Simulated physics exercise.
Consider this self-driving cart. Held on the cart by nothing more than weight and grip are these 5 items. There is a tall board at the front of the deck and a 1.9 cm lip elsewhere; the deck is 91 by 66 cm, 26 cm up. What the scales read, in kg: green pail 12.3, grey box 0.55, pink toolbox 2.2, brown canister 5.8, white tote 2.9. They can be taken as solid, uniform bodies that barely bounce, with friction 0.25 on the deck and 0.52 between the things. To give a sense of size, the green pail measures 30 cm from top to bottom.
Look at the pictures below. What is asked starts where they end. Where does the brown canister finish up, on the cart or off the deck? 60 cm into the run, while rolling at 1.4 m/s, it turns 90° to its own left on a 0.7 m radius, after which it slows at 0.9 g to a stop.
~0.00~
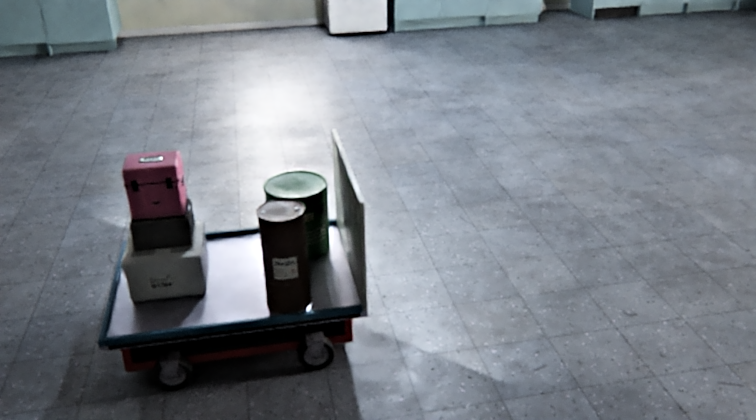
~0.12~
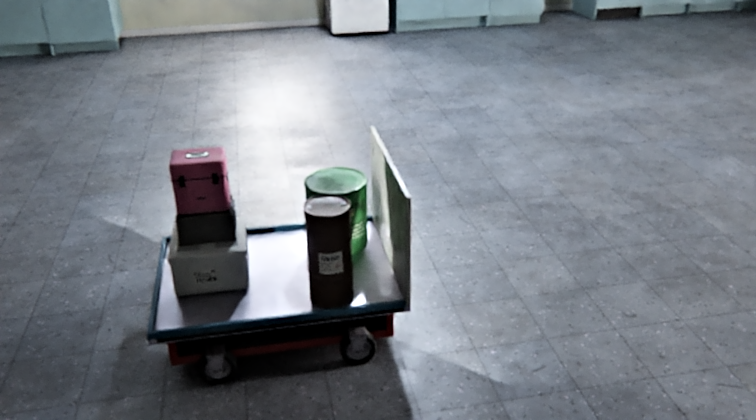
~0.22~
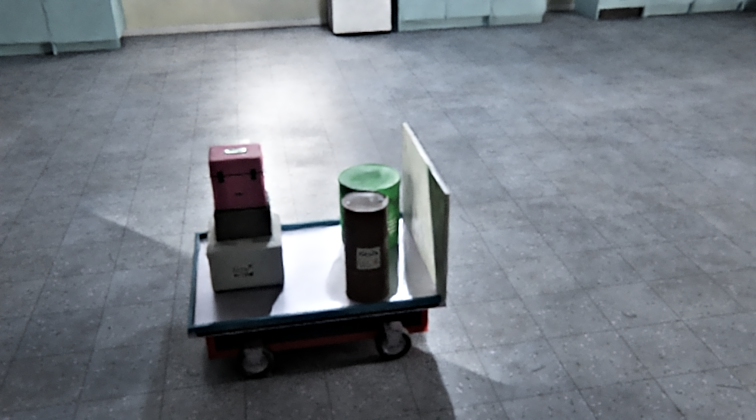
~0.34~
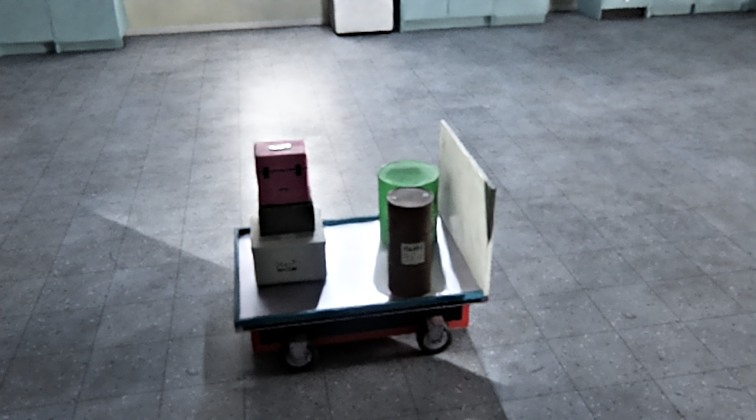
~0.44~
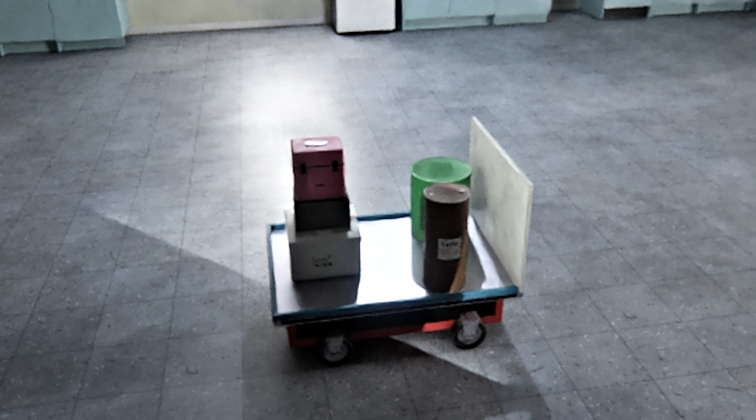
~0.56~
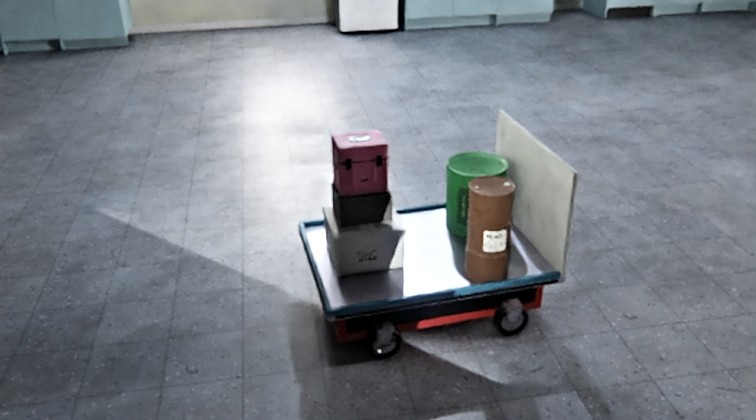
The brown canister finishes up off the deck.
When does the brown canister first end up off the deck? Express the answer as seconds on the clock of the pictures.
That comes at close to 0.8 seconds.
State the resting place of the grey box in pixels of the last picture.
Look near (450, 94) and you'll find it.
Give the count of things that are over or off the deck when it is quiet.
The count is 1.
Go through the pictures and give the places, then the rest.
In the first picture, cart has run 0 cm; brown canister (285, 257); green pail (298, 215).
In the second picture, cart has run 17 cm; pink toolbox (201, 181); white tote (211, 256).
In the third picture, cart has run 31 cm; grey box (243, 215).
In the fourth picture, cart has run 48 cm; pink toolbox (282, 172); white tote (289, 247).
In the fifth picture, cart has run 62 cm; grey box (321, 207).
In the sixth picture, cart has run 78 cm, turned 5°; brown canister (489, 231) 2 cm from its spot; pink toolbox (360, 164).
By 0.96 s, cart has run 134 cm, turned 49°; brown canister now off the deck; green pail 33 cm from its spot.
By 1.46 s, cart has run 204 cm, turned 90°; green pail 32 cm from its spot; pink toolbox 7 cm from its spot; white tote 7 cm from its spot.
When it is over (2.3 s), off the deck, brown canister; not toppled but over 10 cm from the start, green pail, grey box, pink toolbox and white tote.
